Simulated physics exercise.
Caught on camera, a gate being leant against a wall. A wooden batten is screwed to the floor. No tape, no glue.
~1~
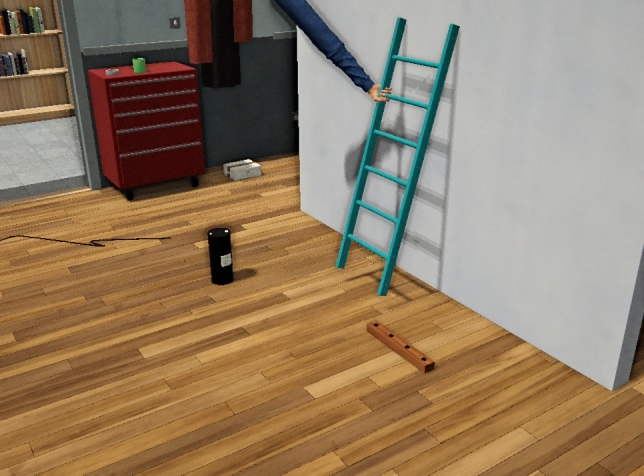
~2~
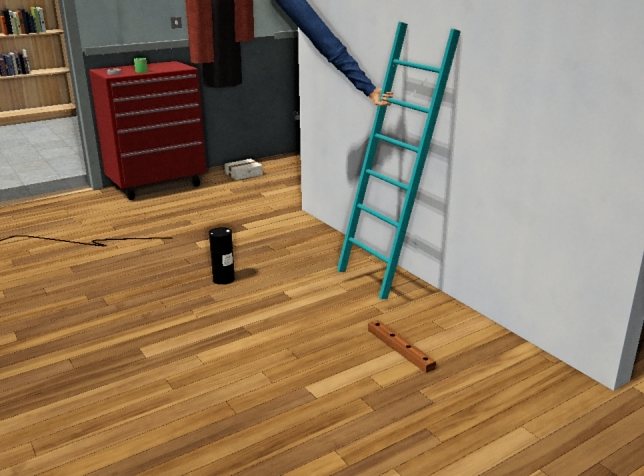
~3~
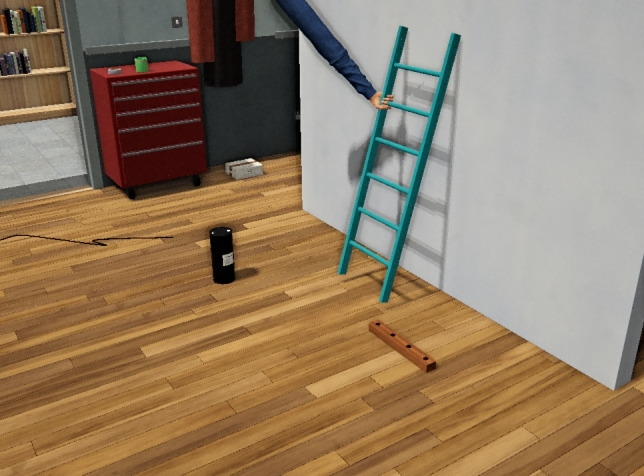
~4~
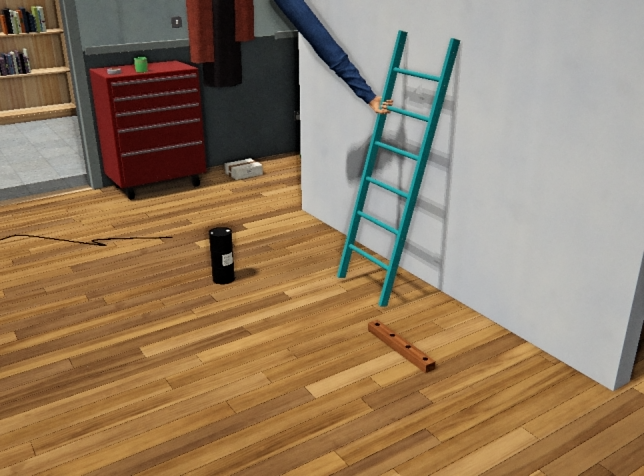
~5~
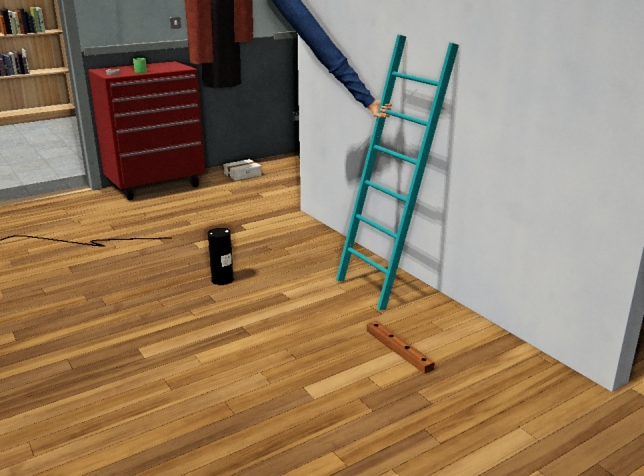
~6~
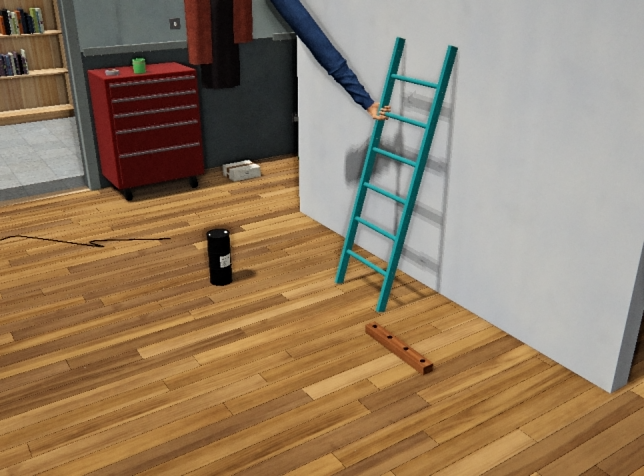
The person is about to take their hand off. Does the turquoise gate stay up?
Here the turquoise gate holds its place.
Then, 0.32 s on from there, turquoise gate at rest near (391, 176).
In the end, the turquoise gate remains leaning, near (391, 176); the other things unmoved.
